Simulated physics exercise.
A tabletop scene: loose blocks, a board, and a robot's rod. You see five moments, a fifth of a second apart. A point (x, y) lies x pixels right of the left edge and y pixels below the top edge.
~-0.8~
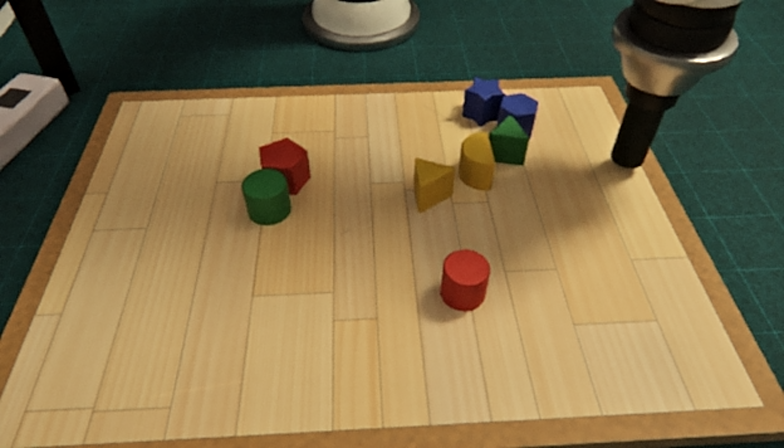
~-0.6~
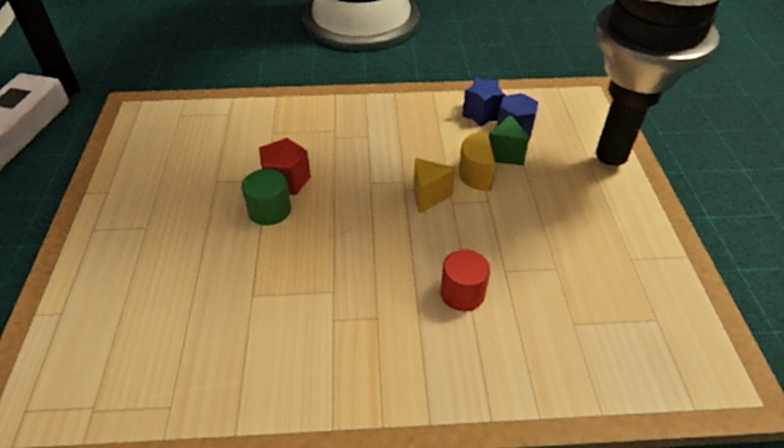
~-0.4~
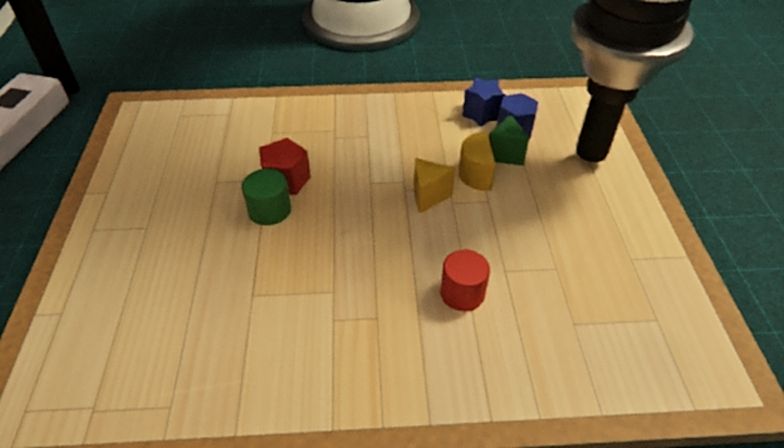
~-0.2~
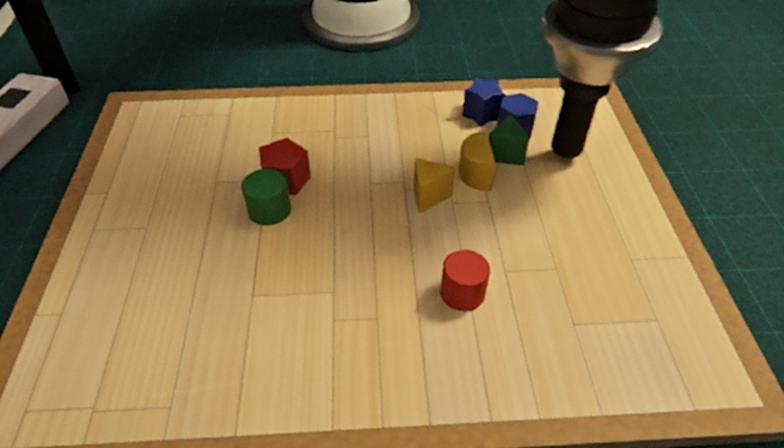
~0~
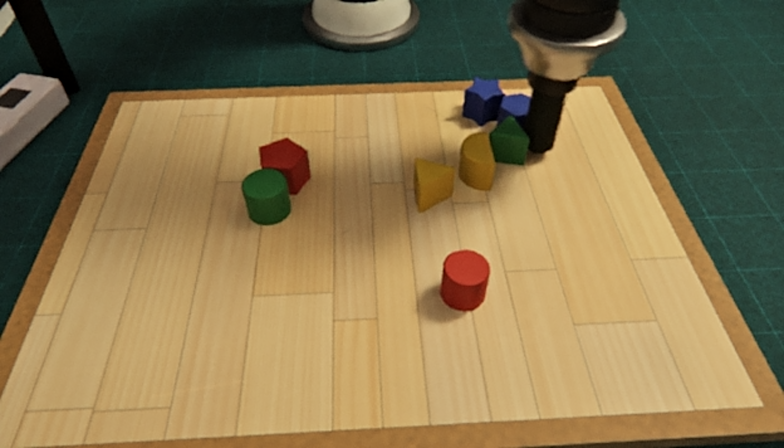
We see colored blocks scattered on a wooden board as a robot's dark rod moves steadily left from the right side, ending close beside the green triangular block near the blue pieces, while all the blocks stay still.
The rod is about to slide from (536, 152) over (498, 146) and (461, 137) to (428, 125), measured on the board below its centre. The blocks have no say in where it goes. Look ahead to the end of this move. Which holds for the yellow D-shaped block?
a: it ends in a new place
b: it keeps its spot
It's a.
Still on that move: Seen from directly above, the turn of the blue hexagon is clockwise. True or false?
Verdict: True.
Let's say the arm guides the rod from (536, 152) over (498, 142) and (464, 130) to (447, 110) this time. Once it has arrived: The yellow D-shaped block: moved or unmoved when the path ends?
Shifted.
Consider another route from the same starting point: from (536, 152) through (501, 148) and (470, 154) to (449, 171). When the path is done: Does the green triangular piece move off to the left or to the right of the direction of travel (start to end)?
Well, taking the path from its start to its end as straight ahead, the green triangular piece moves to the right.
What follows on the original path. One third of the way, rod at (498, 136); yellow D-shaped block at (468, 147), turned 50° anticlockwise; blue star block at (485, 85), turned 20° anticlockwise; green triangular piece at (475, 124), turned 15° anticlockwise; blue hexagon at (513, 99), turned 25° clockwise.
Two thirds of the way, rod at (462, 127); yellow D-shaped block at (467, 148), turned 55° anticlockwise; blue star block at (485, 85), turned 20° anticlockwise; green triangular piece at (450, 124), turned 35° anticlockwise; blue hexagon at (513, 99), turned 30° clockwise.
At the end, rod at (429, 116); yellow D-shaped block at (467, 148), turned 55° anticlockwise; blue star block at (485, 85), turned 20° anticlockwise; green triangular piece at (449, 124), turned 40° anticlockwise; blue hexagon at (513, 99), turned 30° clockwise.
